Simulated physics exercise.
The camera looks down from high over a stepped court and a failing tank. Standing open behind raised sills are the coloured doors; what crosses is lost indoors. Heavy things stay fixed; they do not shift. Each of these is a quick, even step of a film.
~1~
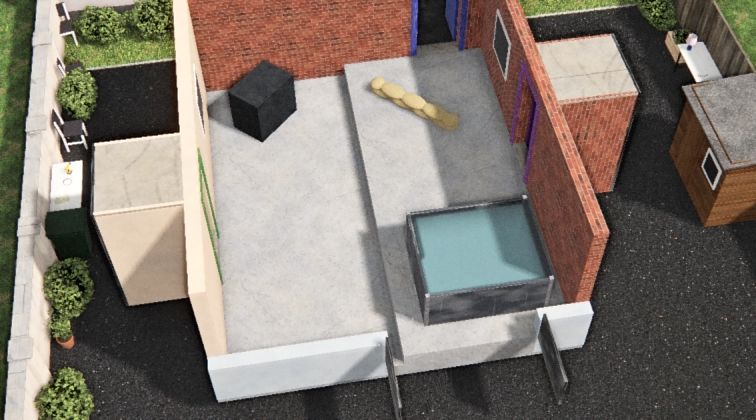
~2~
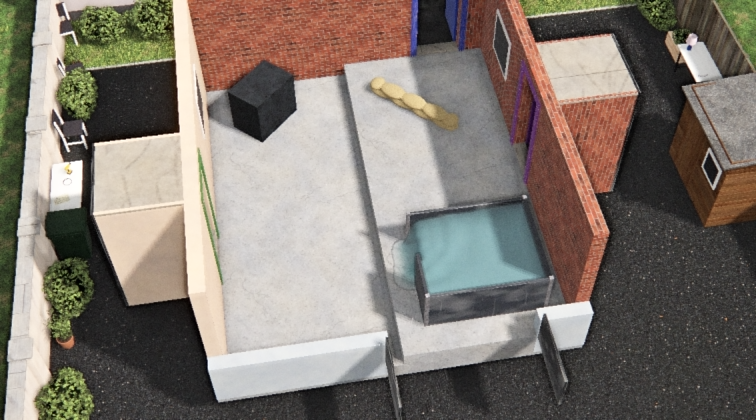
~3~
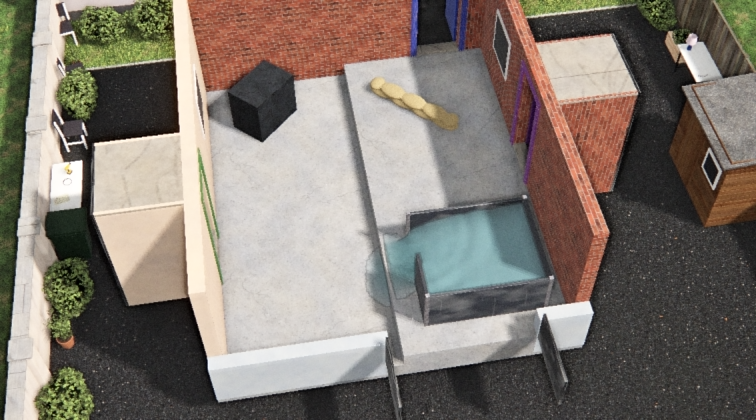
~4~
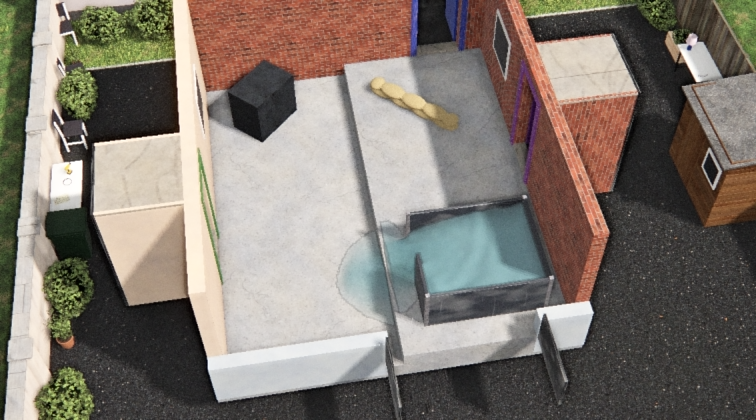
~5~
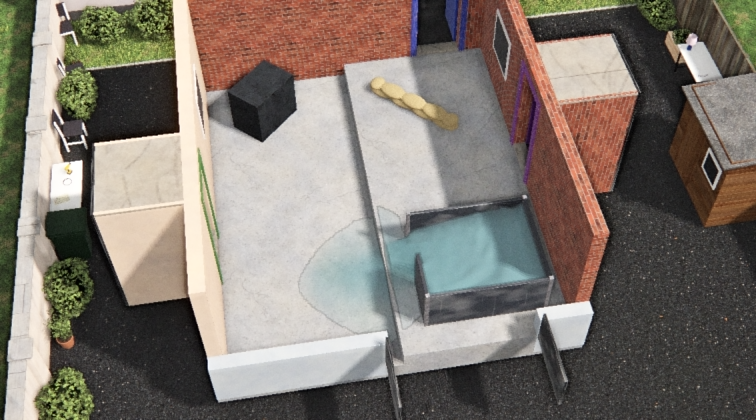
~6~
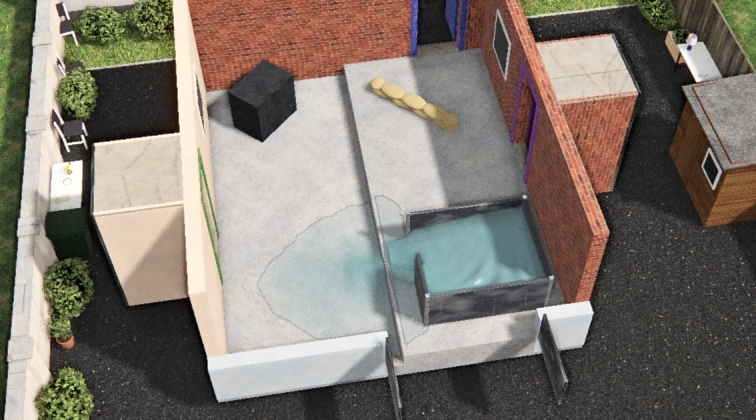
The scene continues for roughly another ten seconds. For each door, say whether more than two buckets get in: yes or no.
Green door: No; blue door: No; purple door: No.
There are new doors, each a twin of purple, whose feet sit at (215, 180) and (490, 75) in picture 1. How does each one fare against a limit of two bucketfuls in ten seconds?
Taken in sequence: Exceeded, then not exceeded.
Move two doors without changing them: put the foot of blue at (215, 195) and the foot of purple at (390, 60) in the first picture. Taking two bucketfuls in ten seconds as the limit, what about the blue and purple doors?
Door by door: Blue tops the limit, purple doesn't reach the mark.
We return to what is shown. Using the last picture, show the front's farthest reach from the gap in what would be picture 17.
About at (210, 125).
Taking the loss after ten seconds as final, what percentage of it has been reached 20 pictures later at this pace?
Log: Around 5 %, estimated.
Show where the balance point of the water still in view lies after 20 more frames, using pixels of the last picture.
Centre: Close to (344, 262).
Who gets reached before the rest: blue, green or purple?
The green-painted one.
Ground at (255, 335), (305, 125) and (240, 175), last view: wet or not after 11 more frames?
Taking them as listed, they are waterlogged, spared and waterlogged.
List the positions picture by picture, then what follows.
In the first picture, still water in the tank at (478, 248).
In the second picture, water pours out at (414, 255) and has run to (407, 287).
In the third picture, water pours out at (414, 255) and has run to (370, 286).
In the fourth picture, the front is at (344, 293), out from the gap at (414, 256).
In the fifth picture, the front is at (304, 282), out from the gap at (414, 256).
In the sixth picture, water pours out at (414, 255) and has run to (264, 285).
A moment on, water covers 30 % of the floor; the green door wet at the sill, nothing in, the blue door not reached, the purple door not reached.
Next, water covers 40 % of the floor; the green door wet at the sill, nothing in, the blue door not reached, the purple door not reached.
Then, water covers 45 % of the floor; the green door wet at the sill, nothing in, the blue door not reached, the purple door not reached.
Later, water covers 55 % of the floor; the green door wet at the sill, nothing in, the blue door not reached, the purple door not reached.
In the end, water covers 55 % of the floor; the green door wet at the sill, nothing in, the blue door not reached, the purple door not reached.
